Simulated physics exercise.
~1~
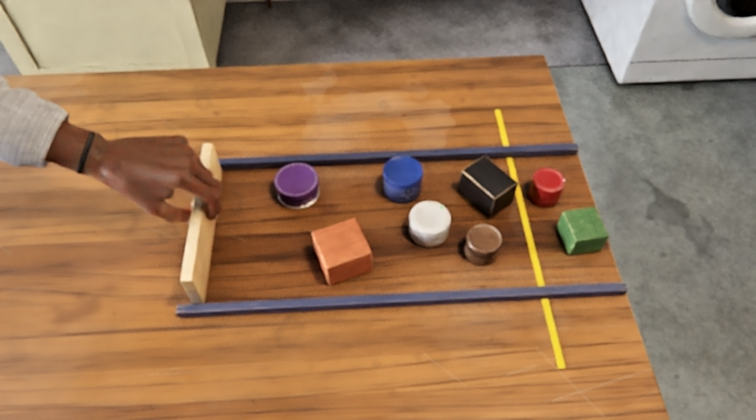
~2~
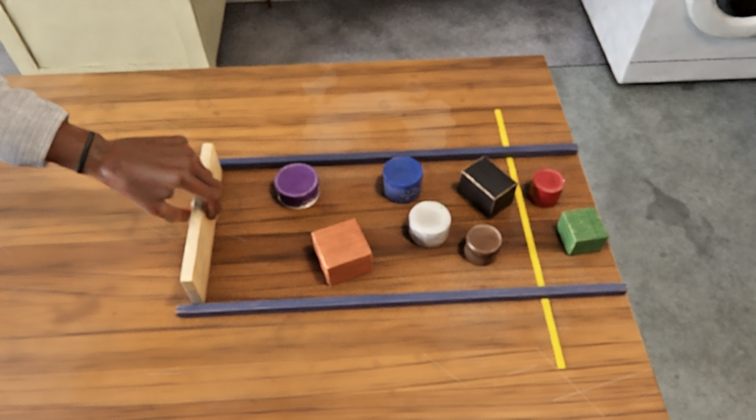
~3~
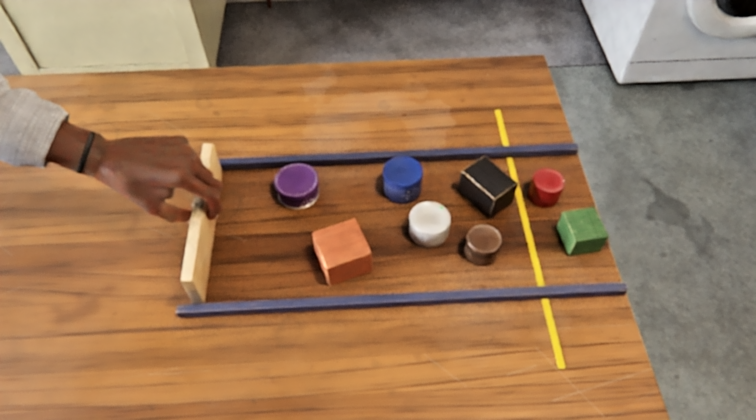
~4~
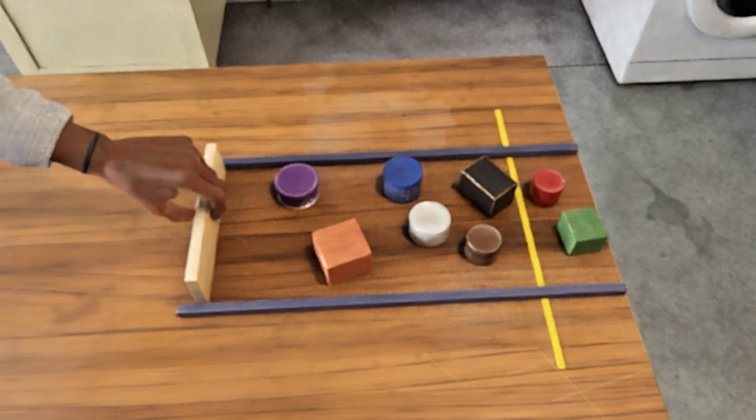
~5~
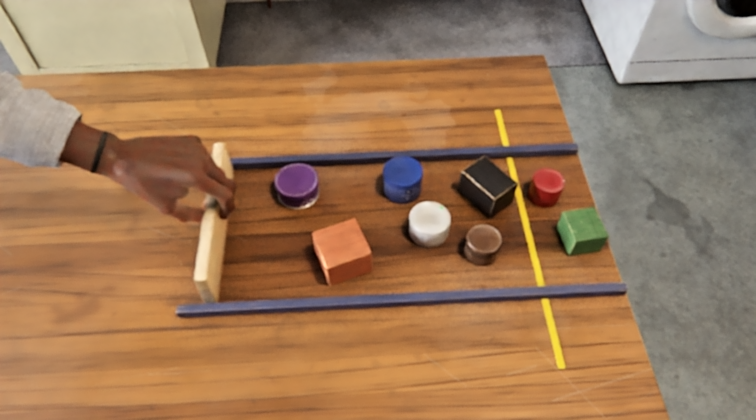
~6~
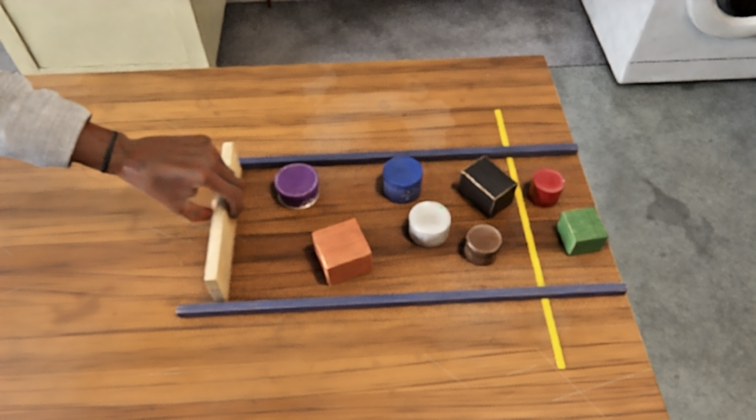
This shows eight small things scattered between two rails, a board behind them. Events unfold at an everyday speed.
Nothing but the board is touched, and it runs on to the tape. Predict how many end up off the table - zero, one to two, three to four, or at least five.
The loss over the edge is just one or two.
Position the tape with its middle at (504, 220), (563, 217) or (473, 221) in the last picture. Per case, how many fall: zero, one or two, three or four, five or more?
Lab note - fallen per tape, in order: None at all / at least five / none.
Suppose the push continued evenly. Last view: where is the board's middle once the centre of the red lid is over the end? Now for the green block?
Approx. (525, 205) / approx. (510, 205) for the other.
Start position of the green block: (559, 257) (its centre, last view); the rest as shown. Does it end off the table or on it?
In that case it holds firm.
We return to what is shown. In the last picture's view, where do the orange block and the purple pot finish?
Answer: First (560, 248), after that (538, 176).
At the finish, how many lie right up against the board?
The number is 3.
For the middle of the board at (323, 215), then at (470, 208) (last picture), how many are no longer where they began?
The number moved is 2 and then 7.
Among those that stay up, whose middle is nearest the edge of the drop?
That would be the red lid.
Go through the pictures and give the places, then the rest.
Green block (582, 231); red lid (546, 188); black block (487, 187); board (204, 220); tape (525, 219), in the first frame.
Red lid (546, 188); orange block (342, 252), in the second frame.
Black block (487, 187); purple pot (298, 186), in the third frame.
Green block (582, 231); board (208, 220), in the fourth frame.
Red lid (546, 188); white lid (429, 224), in the fifth frame.
Green block (582, 231); red lid (546, 188); black block (487, 187); board (226, 219); tape (525, 219), in the sixth frame.
Soon after, none off yet; green block at rest near (582, 231); red lid at rest near (546, 188); black block at rest near (487, 187).
At rest, the number that fall off is one or two; fallen, green block.
